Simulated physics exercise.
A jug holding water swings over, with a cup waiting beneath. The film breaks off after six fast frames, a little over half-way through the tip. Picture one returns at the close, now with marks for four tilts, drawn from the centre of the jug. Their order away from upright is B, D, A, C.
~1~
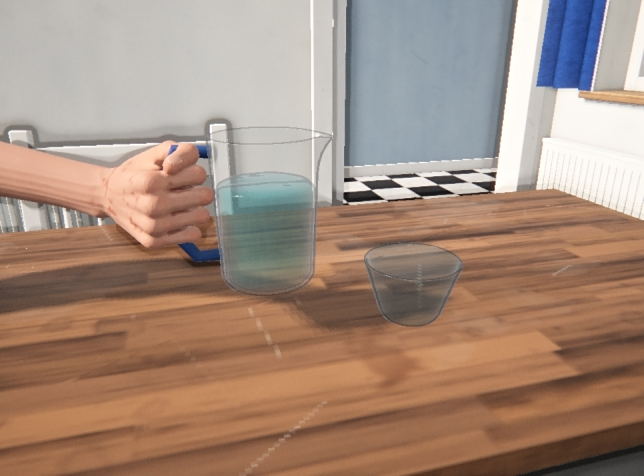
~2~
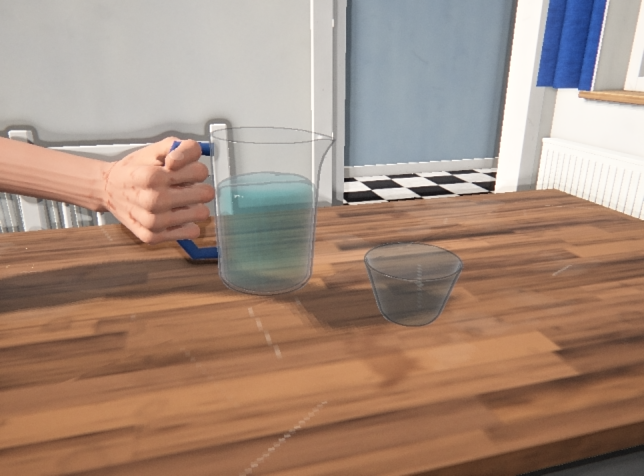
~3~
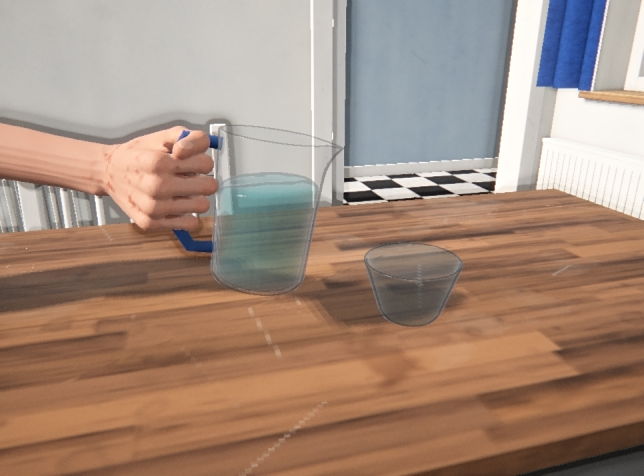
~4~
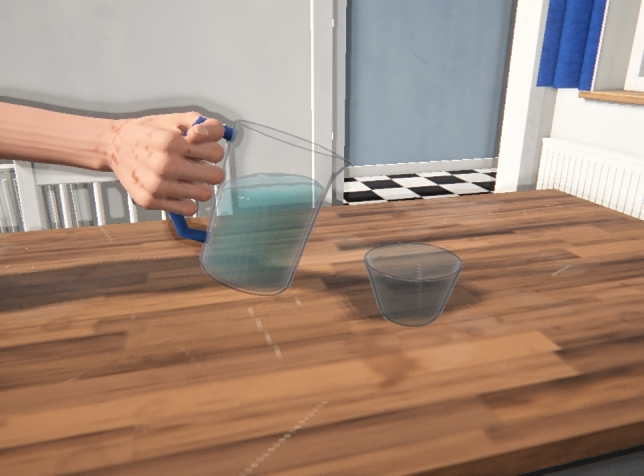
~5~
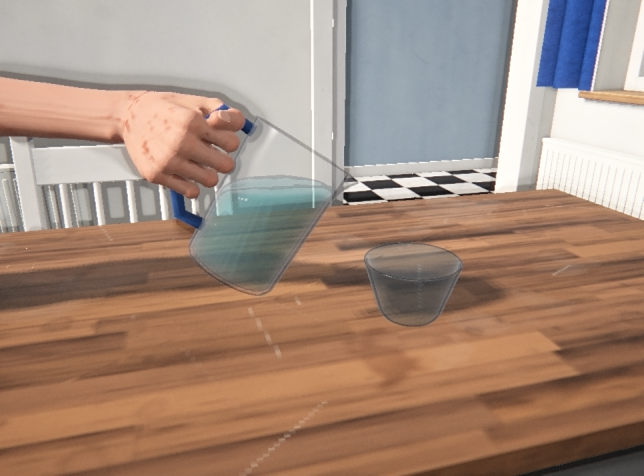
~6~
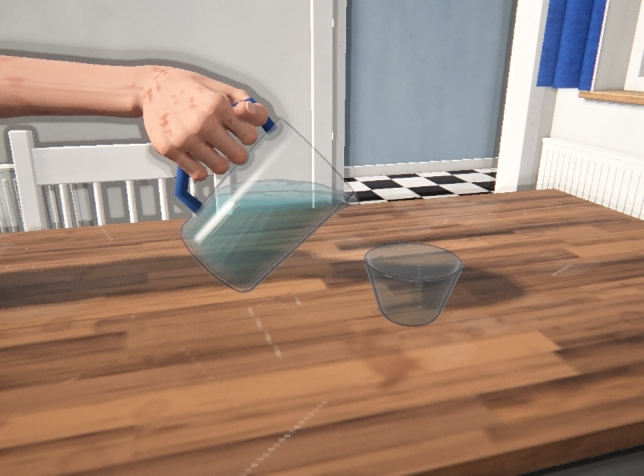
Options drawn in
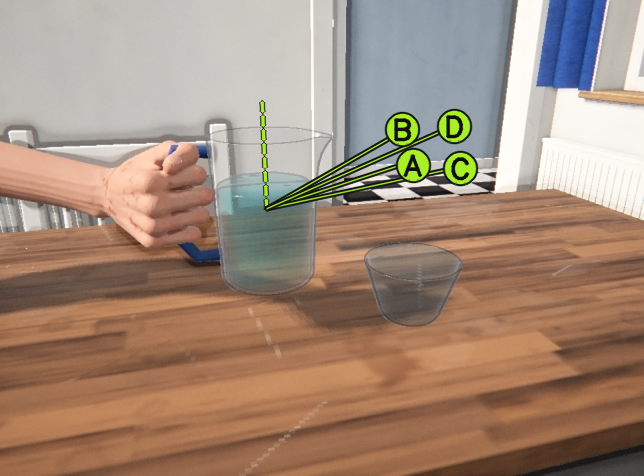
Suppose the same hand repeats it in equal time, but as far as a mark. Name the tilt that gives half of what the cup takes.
Go for B.
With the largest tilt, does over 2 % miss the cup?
Yes.
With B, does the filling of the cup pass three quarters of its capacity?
No, it does not.
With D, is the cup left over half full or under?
Over.
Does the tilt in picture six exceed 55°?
No.
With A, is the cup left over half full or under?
Over.
In lime, A at (395, 166); B at (387, 139); C at (443, 170); D at (438, 132).
If A is chosen, the cup ends with about 80 % of what it can hold; 12 % of the water is spilt.
If B is chosen, the cup ends with about 52 % of what it can hold.
If C is chosen, the cup ends with about 80 % of what it can hold; 25 % of the water is spilt.
If D is chosen, the cup ends with about 74 % of what it can hold.
